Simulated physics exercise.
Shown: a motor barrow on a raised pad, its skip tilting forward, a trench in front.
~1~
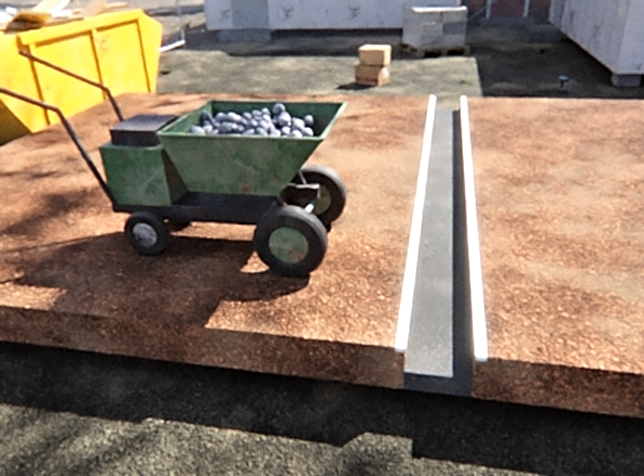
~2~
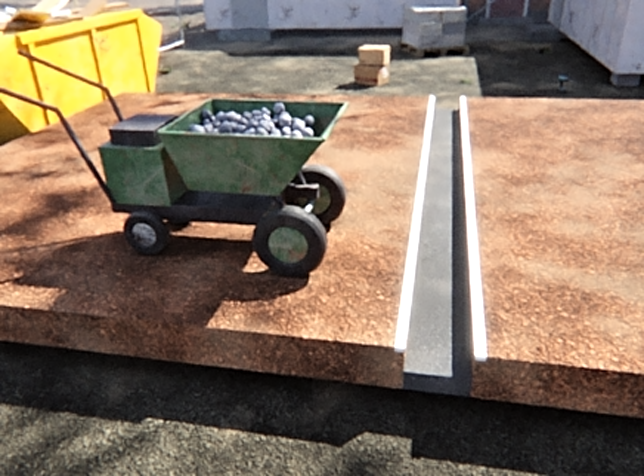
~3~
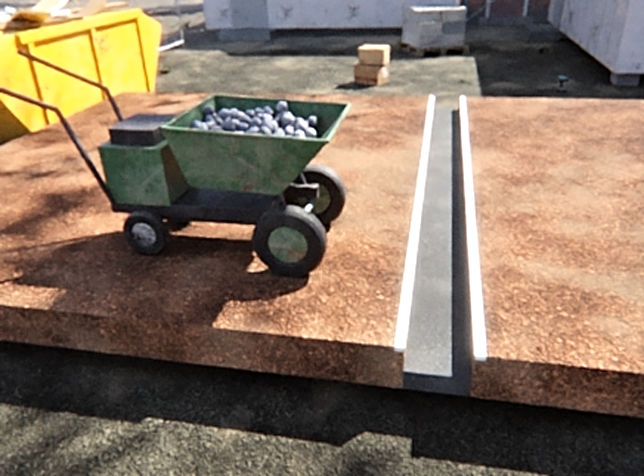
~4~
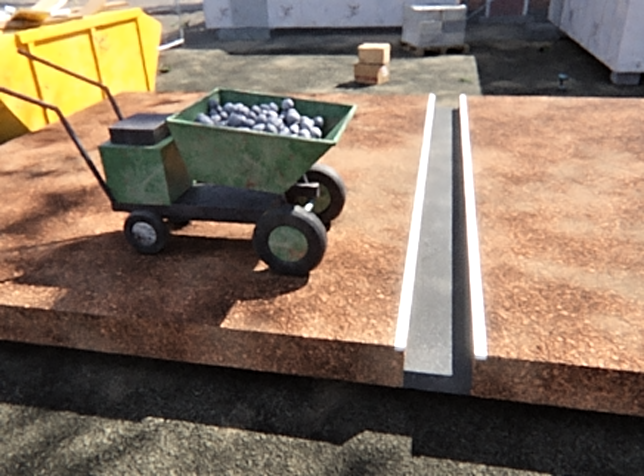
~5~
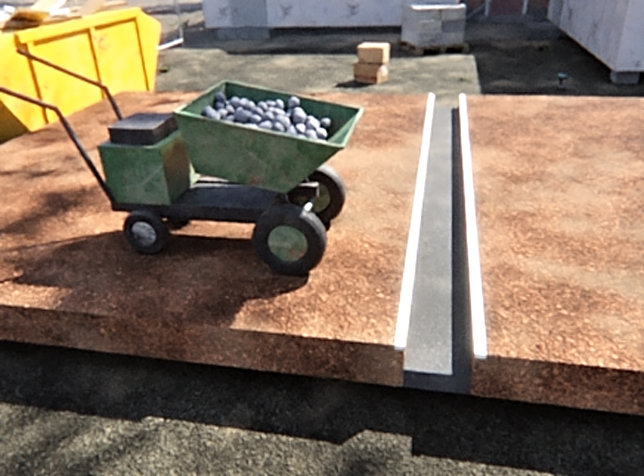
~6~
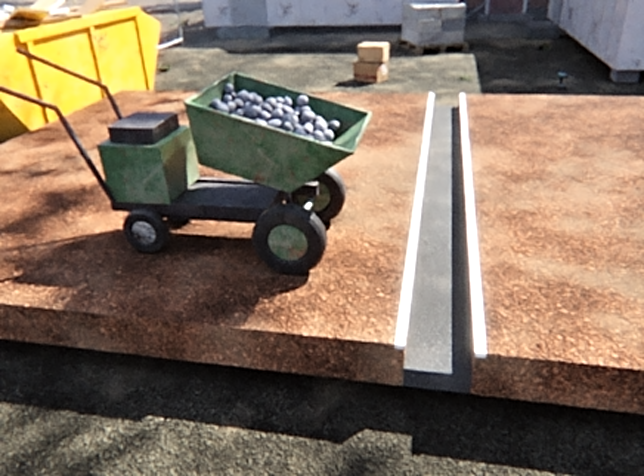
On a sunlit raised pad, a green motor barrow's skip of round grey cobbles tilting gradually forward, right towards a narrow trench.
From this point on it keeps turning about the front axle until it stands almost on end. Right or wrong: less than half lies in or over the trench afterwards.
Wrong.
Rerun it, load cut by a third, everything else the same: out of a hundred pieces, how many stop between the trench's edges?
It lands at roughly 90 per cent.
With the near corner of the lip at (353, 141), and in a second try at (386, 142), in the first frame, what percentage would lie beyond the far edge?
40 % and 70 %, in that order.
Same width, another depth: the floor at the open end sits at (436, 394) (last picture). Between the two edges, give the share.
Around 90 percent.
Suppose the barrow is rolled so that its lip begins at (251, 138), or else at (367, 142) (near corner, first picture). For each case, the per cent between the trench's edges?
Around 30 % the first time and around 40 % the second.
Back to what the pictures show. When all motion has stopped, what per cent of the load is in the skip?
10 per cent, roughly.
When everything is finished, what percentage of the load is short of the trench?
Call it some 5 percent of the pieces.
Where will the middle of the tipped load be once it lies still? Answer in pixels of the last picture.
Near pixel (443, 259).
Soon after the last picture, skip tipped steeply; all in the skip.
A little later, skip tipped right over; most in the skip; a stray few short of the trench; a small part in or heaped over the trench; a stray few falling.
Later still, skip tipped right over; about a quarter in the skip; a stray few short of the trench; about two thirds in or heaped over the trench; a small part beyond it.
At rest, skip tipped right over; a small part in the skip; a stray few short of the trench; most in or heaped over the trench; a small part beyond it.
